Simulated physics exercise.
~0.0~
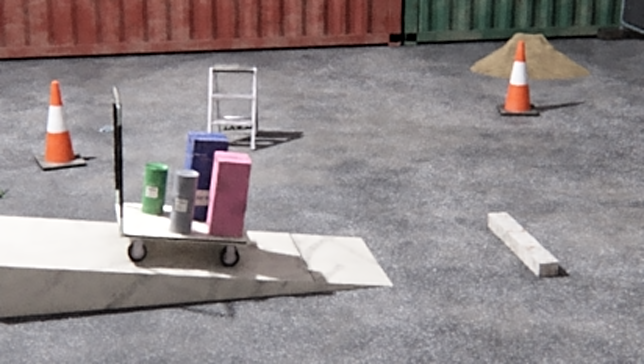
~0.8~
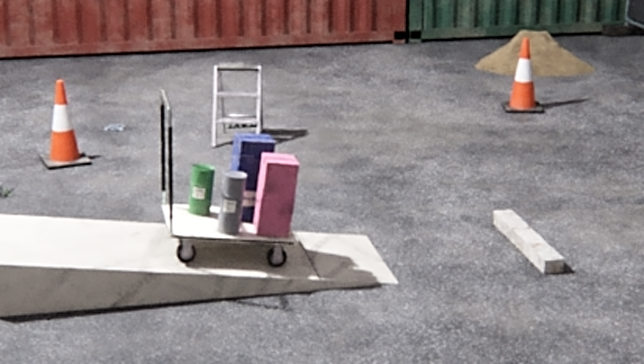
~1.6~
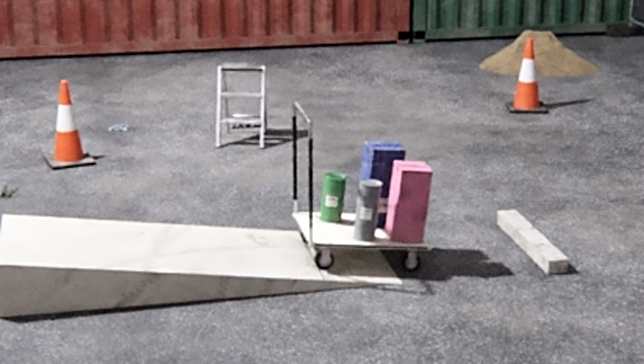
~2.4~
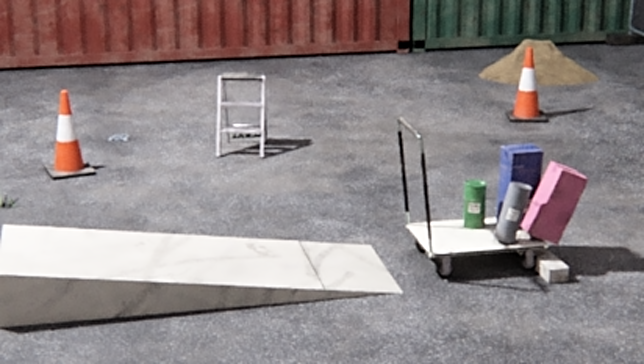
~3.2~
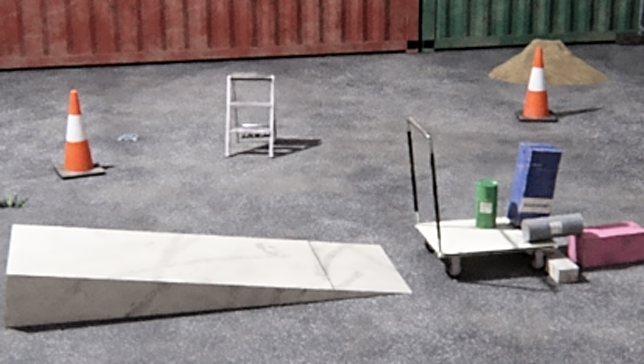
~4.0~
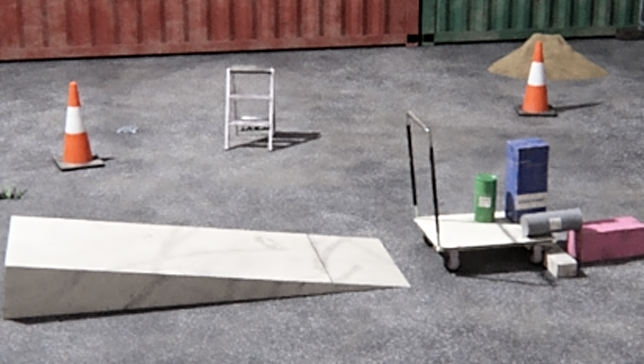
To begin with, a flat trolley carrying a green canister, a grey canister, a blue box and a pink box rolls to the right down a pale ramp. It leaves the foot of the ramp and crosses the flat ground until it meets a low kerb, where it stops. The pink box and the grey canister tip forward to the right. The pink box falls beyond the kerb and lies on its side, while the blue box leans and then settles upright. The grey canister ends lying at the trolley's front edge, with the green canister still standing aboard.
